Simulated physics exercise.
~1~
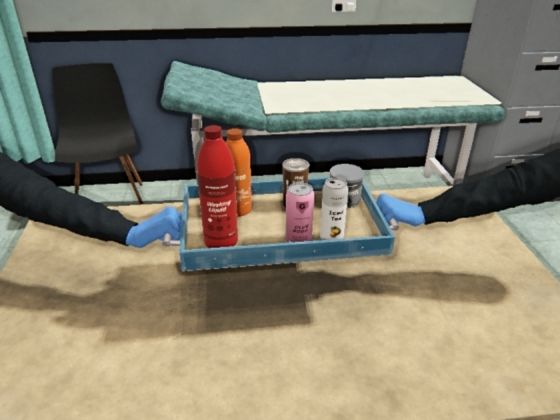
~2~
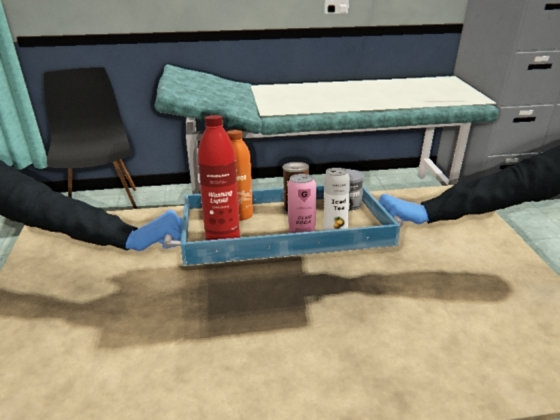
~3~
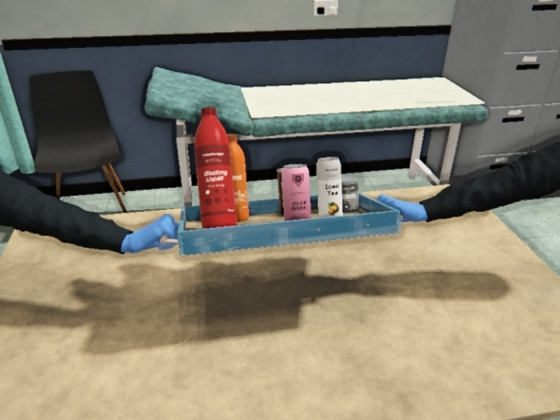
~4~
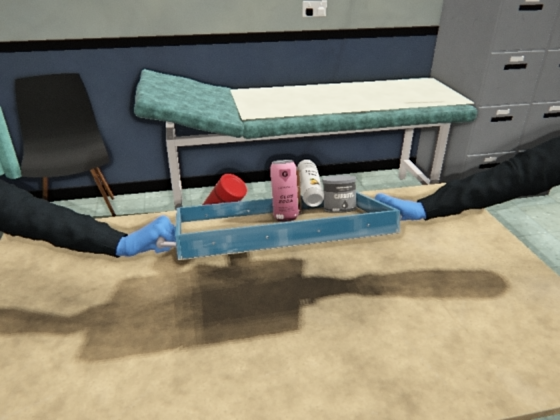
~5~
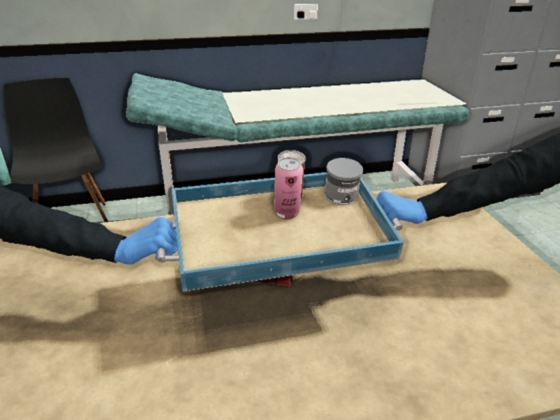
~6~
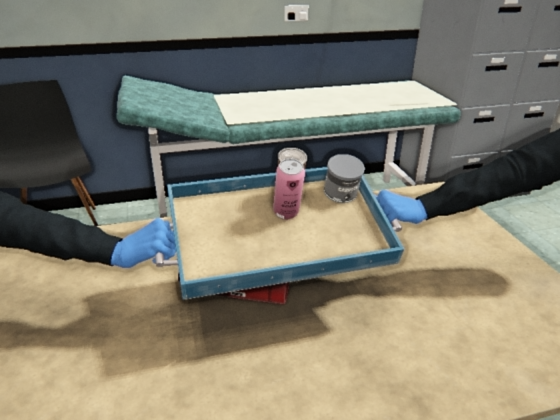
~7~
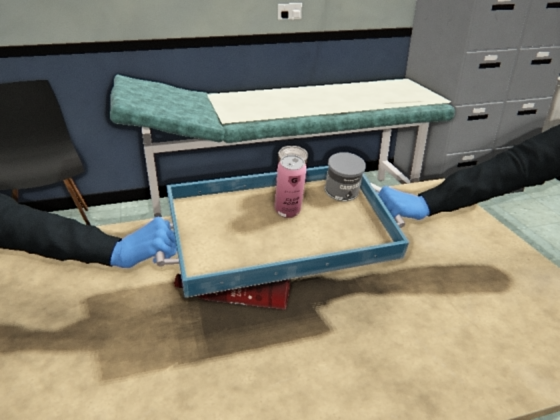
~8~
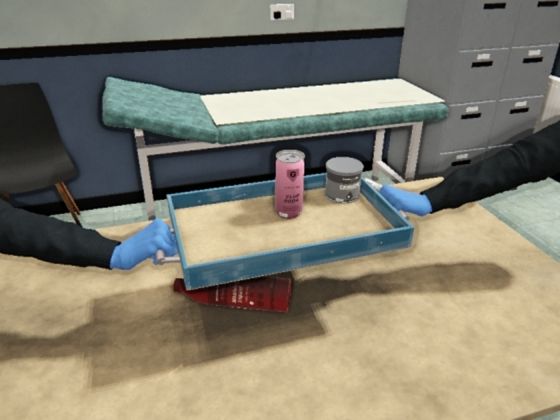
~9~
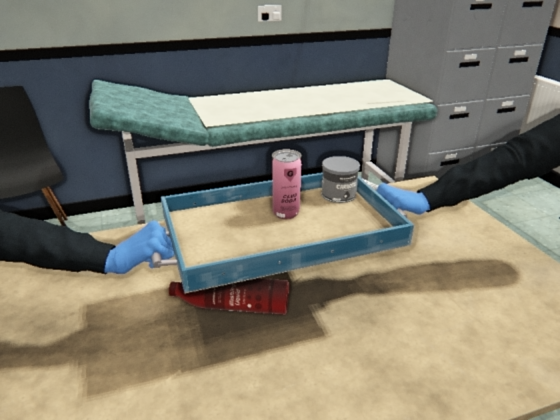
The clip opens on two blue-gloved hands holding a blue-rimmed tray of bottles, cans and tins above a beige surface, with a padded bench and a chair behind. The far edge dips, and the items begin to lean and slide. The red bottle tips over the far side, the orange bottle goes out of sight, and the white can topples and leaves too. The hands then tilt the tray back towards the viewer before easing it flatter. At the end, the pink can, a brown tin behind it and the grey tin stand on the tray, while the red bottle lies beneath.
